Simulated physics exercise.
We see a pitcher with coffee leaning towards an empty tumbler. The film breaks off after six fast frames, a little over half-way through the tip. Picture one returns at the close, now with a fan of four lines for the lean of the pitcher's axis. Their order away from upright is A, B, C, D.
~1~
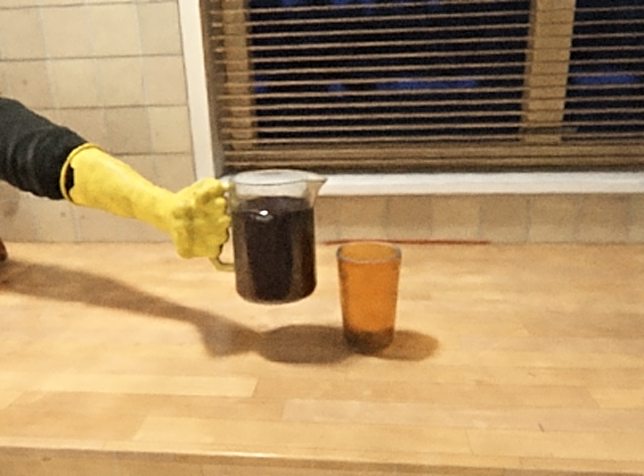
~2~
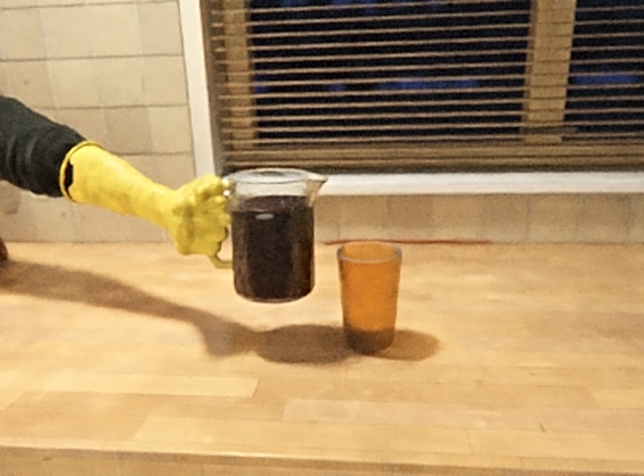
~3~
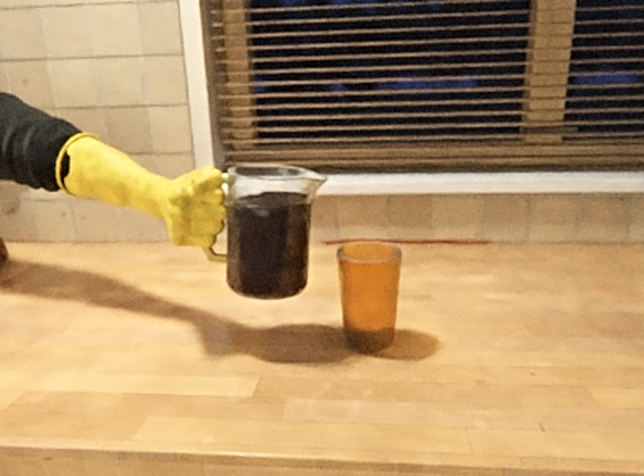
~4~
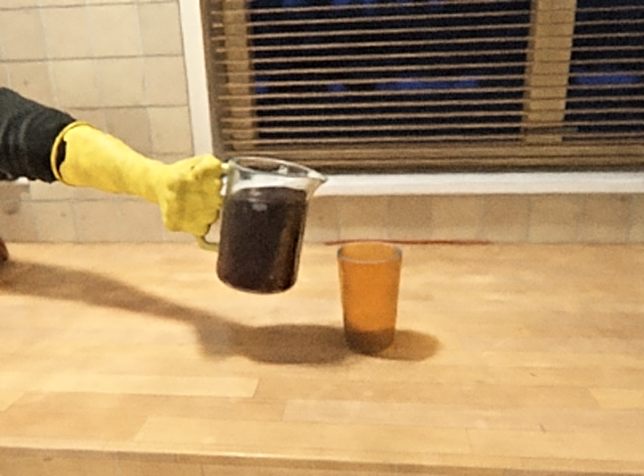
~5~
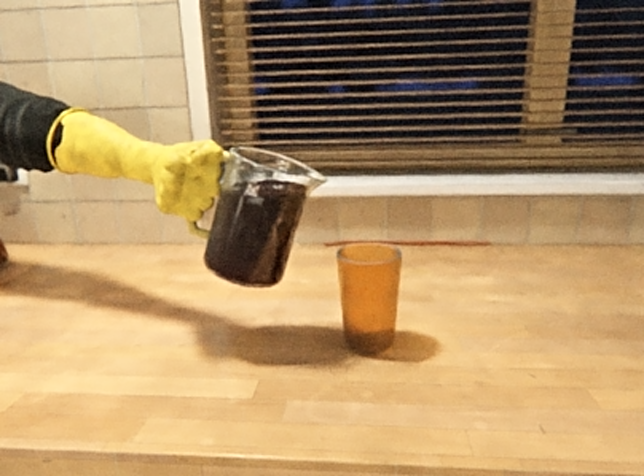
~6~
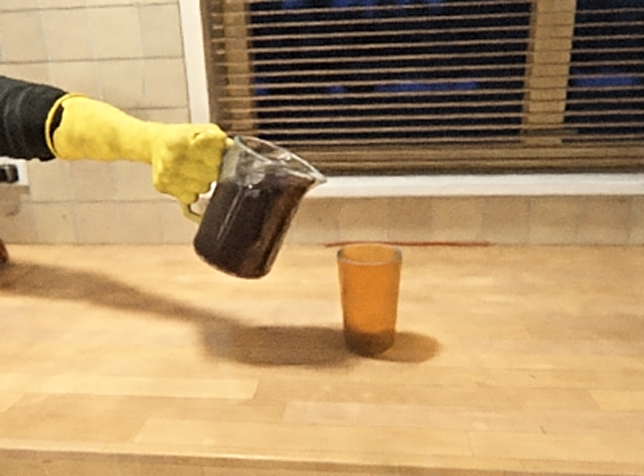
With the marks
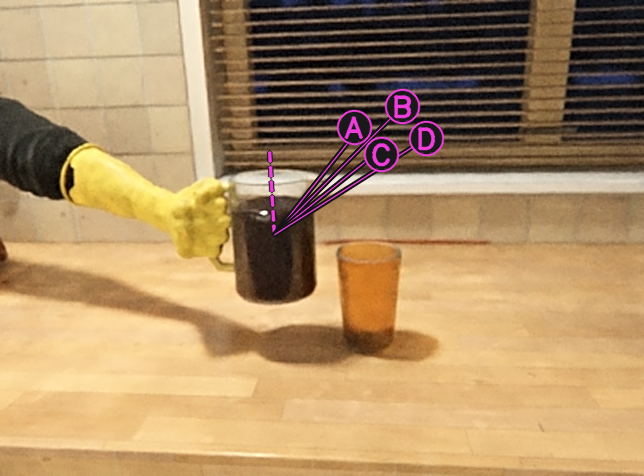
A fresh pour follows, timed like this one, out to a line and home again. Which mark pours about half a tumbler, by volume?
The best line is D.
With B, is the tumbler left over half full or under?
Under.
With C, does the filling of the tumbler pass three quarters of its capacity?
No, less.
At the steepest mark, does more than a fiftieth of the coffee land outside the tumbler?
No.
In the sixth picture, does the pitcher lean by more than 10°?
Yes, it does.
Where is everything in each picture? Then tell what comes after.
Upright, lip at (326, 179); rim of the tumbler round (368, 251); nothing has left yet, in the first picture.
Upright, lip at (327, 179); nothing has left yet, in the second picture.
Tipped about 5°, lip at (327, 179); nothing has left yet, in the third picture.
Tipped about 11°, lip at (327, 179); nothing has left yet, in the fourth picture.
Tipped about 18°, lip at (326, 180); nothing has left yet, in the fifth picture.
Tipped about 26°, lip at (326, 181); nothing has left yet, in the sixth picture.
In magenta, A at (346, 144); B at (390, 118); C at (364, 162); D at (412, 147).
With A, the tumbler ends with about 11 % of what it can hold.
With B, the tumbler ends with about 21 % of what it can hold.
With C, the tumbler ends with about 33 % of what it can hold.
With D, the tumbler ends with about 48 % of what it can hold.
